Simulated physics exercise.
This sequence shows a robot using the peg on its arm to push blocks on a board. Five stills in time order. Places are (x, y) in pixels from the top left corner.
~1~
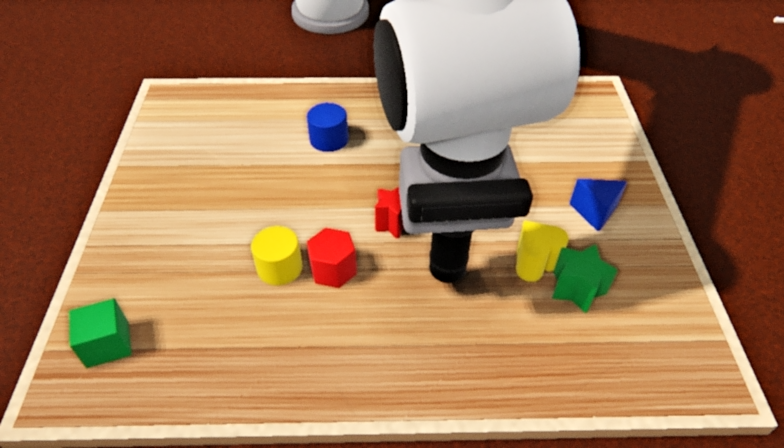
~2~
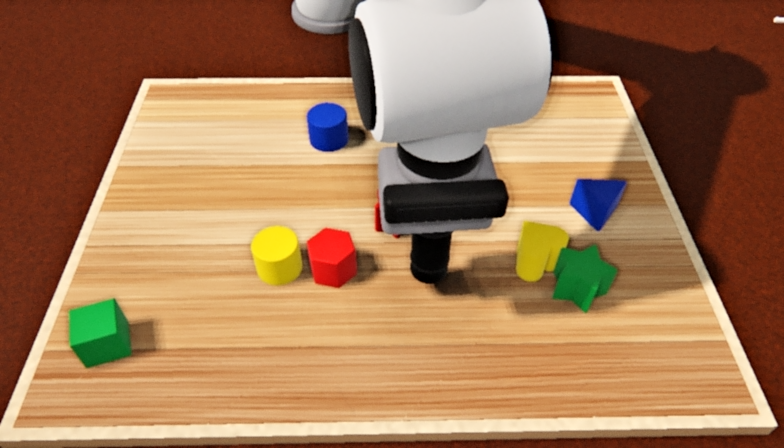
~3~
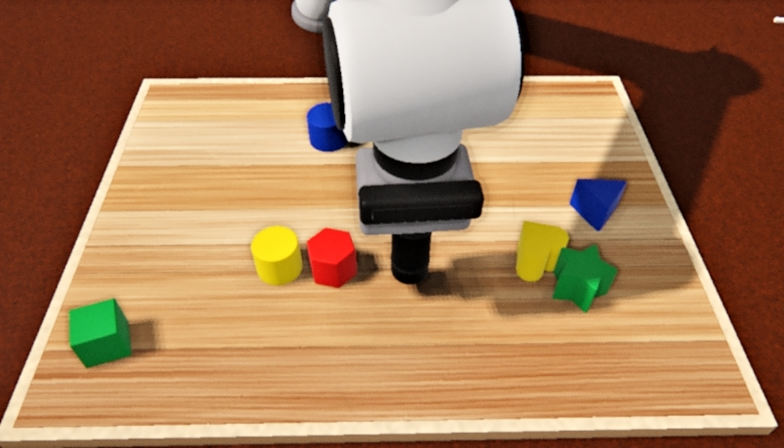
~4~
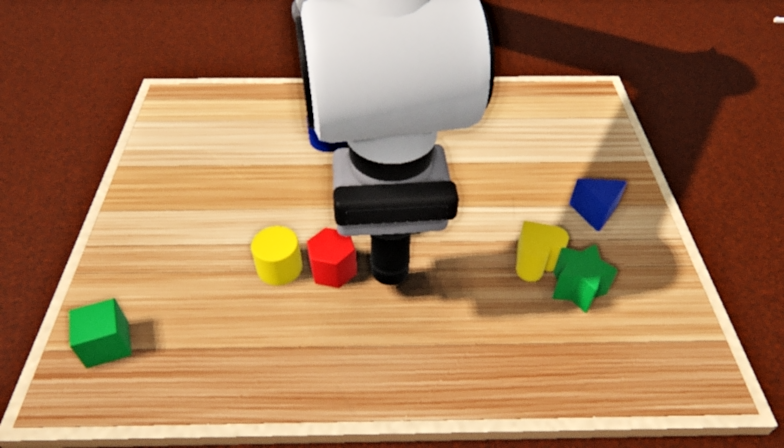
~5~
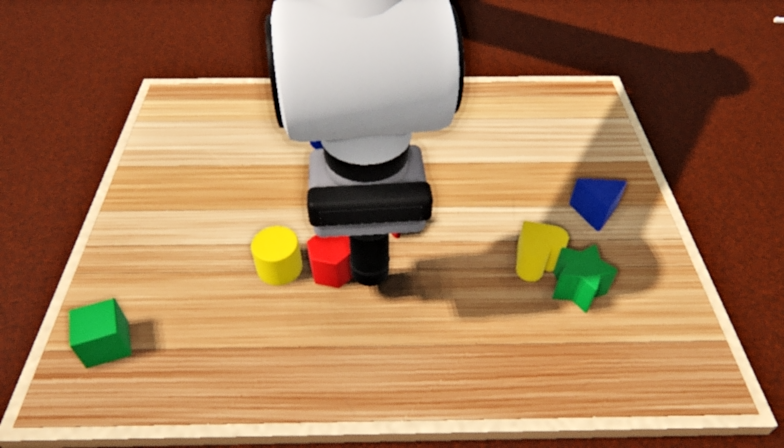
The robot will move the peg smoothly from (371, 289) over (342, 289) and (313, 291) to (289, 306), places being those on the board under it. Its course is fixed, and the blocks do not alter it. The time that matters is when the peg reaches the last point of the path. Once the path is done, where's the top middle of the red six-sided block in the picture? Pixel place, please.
The spot you're after is about (308, 235) in the image.
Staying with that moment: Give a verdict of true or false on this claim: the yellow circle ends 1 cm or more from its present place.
True - the claim holds.
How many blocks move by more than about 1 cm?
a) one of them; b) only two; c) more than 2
Correct choice: B.
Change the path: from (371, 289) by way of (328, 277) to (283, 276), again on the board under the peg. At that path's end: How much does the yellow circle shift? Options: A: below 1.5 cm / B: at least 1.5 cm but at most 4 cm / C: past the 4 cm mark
B
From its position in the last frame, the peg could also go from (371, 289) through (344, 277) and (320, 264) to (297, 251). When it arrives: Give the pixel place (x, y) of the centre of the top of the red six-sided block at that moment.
My prediction: (268, 205).
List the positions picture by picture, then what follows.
In the first picture, peg's lower end (447, 269); yellow circle (275, 242); red six-sided block (331, 245); red star (394, 198).
In the second picture, peg (429, 270); blocks still.
In the third picture, peg (410, 271); blocks still.
In the fourth picture, peg (390, 272); blocks still.
In the fifth picture, peg (370, 272); yellow circle (275, 242); red six-sided block (331, 245); red star hidden.
On the path given first. Halfway along, peg (325, 273); yellow circle (263, 238); red six-sided block (310, 236), turned 25° clockwise.
At the end, peg (286, 290); yellow circle (260, 236); red six-sided block (308, 235), turned 30° clockwise; red star still.
